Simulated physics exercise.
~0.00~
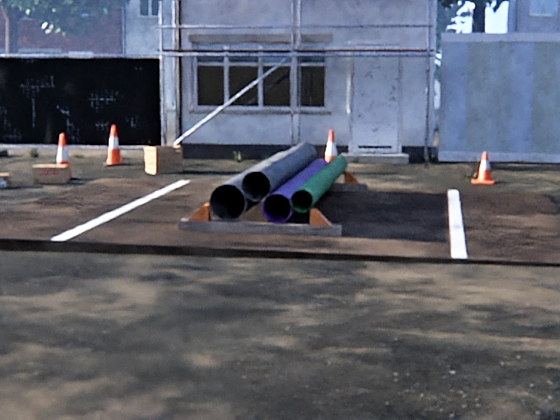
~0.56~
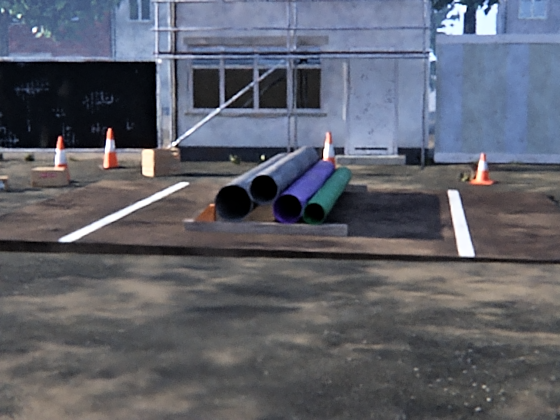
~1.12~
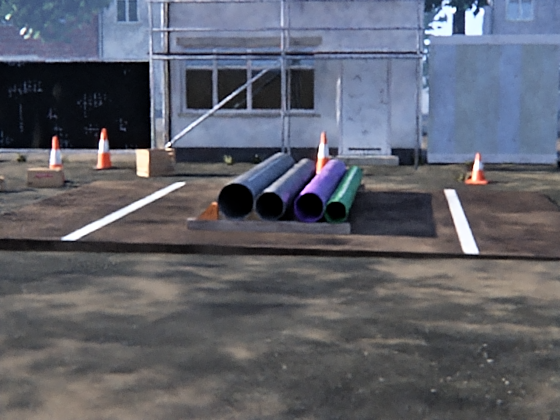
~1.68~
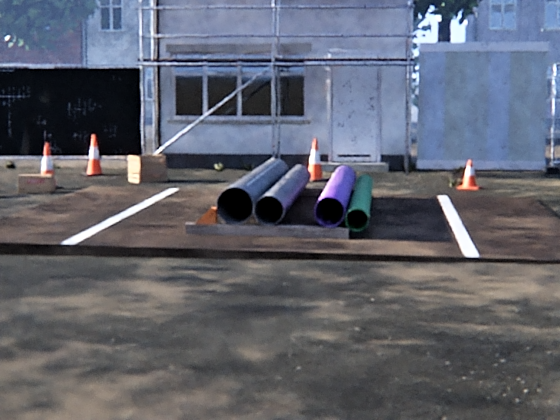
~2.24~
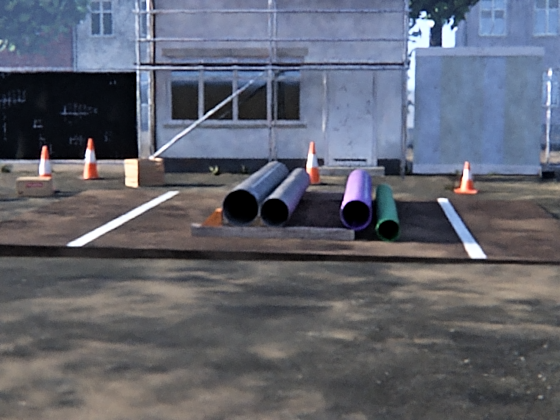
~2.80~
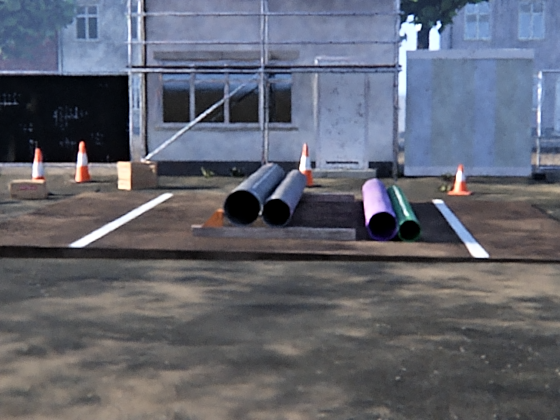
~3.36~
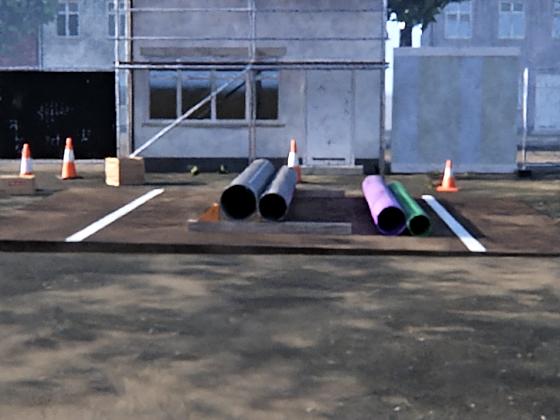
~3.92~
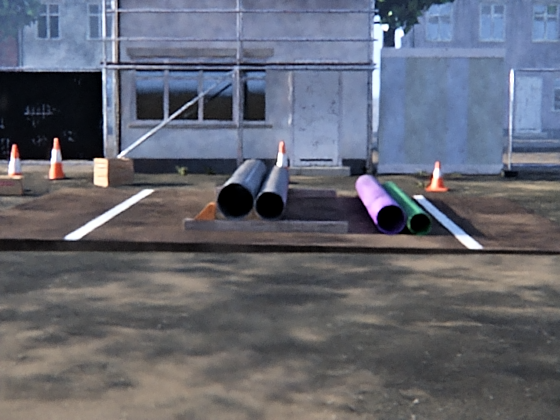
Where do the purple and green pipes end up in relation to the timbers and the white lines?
Both the purple and the green pipe come to rest off the timbers on the right, still short of the white line on that side.
